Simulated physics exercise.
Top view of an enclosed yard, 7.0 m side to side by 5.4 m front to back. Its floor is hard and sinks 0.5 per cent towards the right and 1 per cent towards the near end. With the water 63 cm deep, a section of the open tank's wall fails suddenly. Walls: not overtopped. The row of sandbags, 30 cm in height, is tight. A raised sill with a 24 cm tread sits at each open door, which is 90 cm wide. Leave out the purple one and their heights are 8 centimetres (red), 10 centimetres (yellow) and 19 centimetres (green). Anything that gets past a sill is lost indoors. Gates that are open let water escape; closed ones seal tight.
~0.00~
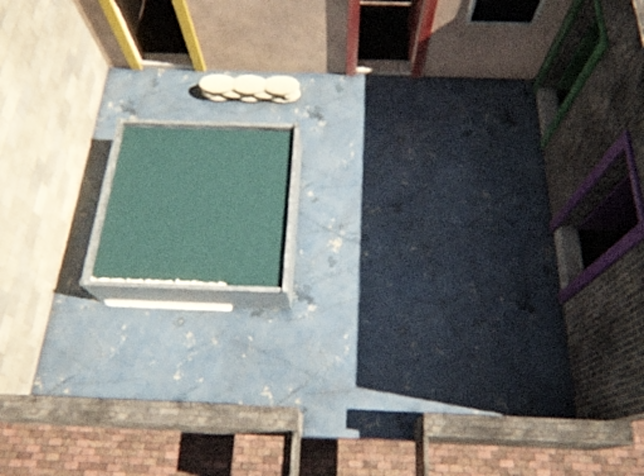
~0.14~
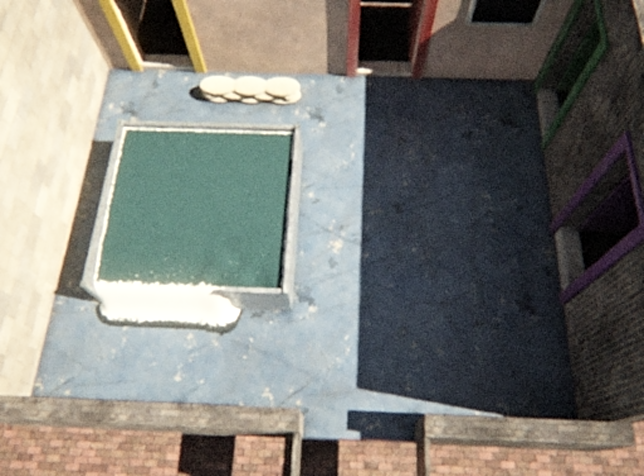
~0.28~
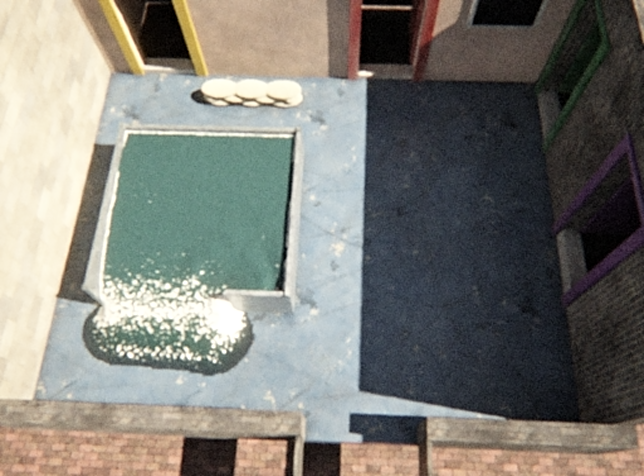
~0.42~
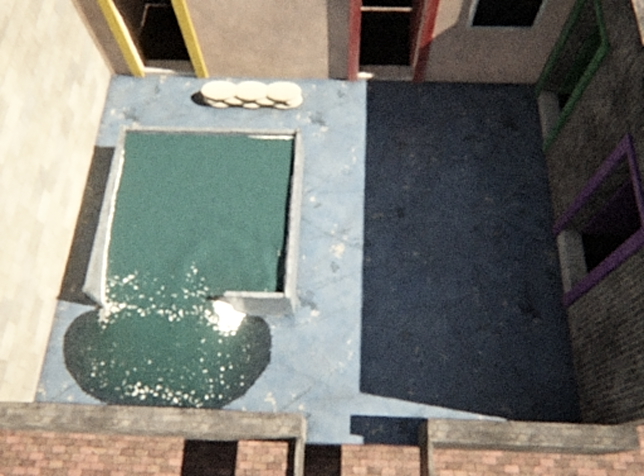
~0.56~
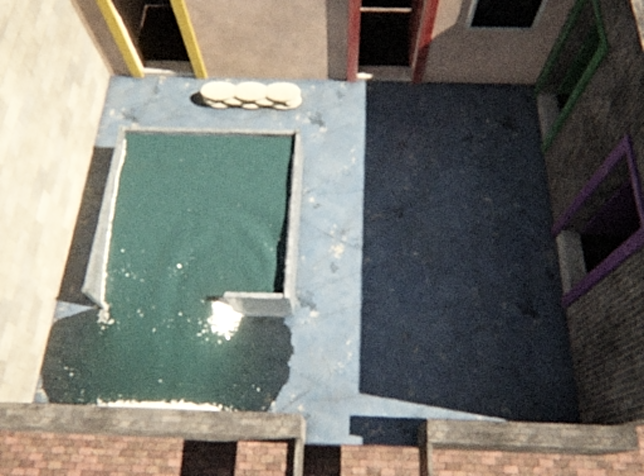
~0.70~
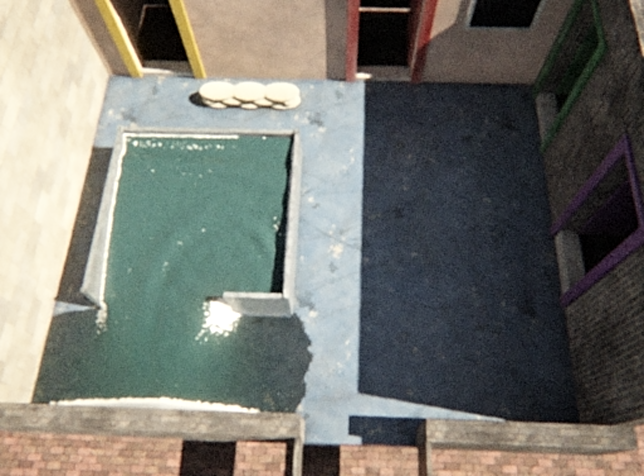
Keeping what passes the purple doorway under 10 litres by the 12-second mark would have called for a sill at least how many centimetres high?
It would have called for about 13.5 cm.
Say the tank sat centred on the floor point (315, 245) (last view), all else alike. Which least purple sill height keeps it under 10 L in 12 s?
Minimum: Approx. 6.0 cm.
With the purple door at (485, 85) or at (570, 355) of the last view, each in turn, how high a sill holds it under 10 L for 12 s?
About 13.5 cm for the first and 17 cm for the second.
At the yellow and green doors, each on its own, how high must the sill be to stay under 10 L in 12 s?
About 20 cm at yellow and about 14.5 cm at green.
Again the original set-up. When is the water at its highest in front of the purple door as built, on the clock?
Peak time: Around 4.5 s.
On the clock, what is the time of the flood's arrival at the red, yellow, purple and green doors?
Red = 4.5 s, yellow = 3.0 s, purple = 3.0 s, green = 4.0 s.
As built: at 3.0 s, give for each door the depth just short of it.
Door by door in centimetres - red 0, yellow 9, purple 3, green 0.
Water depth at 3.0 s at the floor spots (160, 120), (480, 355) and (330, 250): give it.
Roughly 1, 4 and 1 cm, in turn.
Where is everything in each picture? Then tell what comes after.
In the first frame, still water, 63 cm deep, in the open tank at (198, 202); the purple door at (587, 233) is dry.
In the second frame, water pours out at (165, 296) and has run 0.3 m, to (115, 320); about 9 cm deep outside, 63 cm at the back.
In the third frame, the gap is at (168, 300), the front 0.8 m out at (199, 367); the back of the open tank holds 63 cm.
In the fourth frame, the gap is at (169, 302), the front 1.3 m out at (181, 406); the back of the open tank holds 63 cm.
In the fifth frame, the gap is at (168, 303), the front 1.5 m out at a hidden place; the back of the open tank holds 63 cm.
In the sixth frame, the front is at a hidden place, 1.6 m from the gap at (167, 303); 4.2 m2 of floor is wet, 59 cm left at the back; 4.1 m in a straight line remain to the purple door at (588, 237).
After 1.4 s water covers 15 % of the floor, deepest (64 cm) near (30, 411); it has not reached the purple door.
After 3.0 s water covers 55 % of the floor, deepest (42 cm) near (30, 411); it has not reached the purple door.
After 12.0 s water covers 95 % of the floor, deepest (18 cm) near (564, 388); 12 cm at the purple door, 0 litres in over its 25 cm sill.
At the purple door as built, the water arrived by 3.1 s and peaked near 17 cm at 4.6 s.
Run again over the same 12 s with other heights there, 27 litres in over 11.5 cm, 2 litres over 15.5 cm. The limit of 10 litres is kept from about 13.5 cm up.
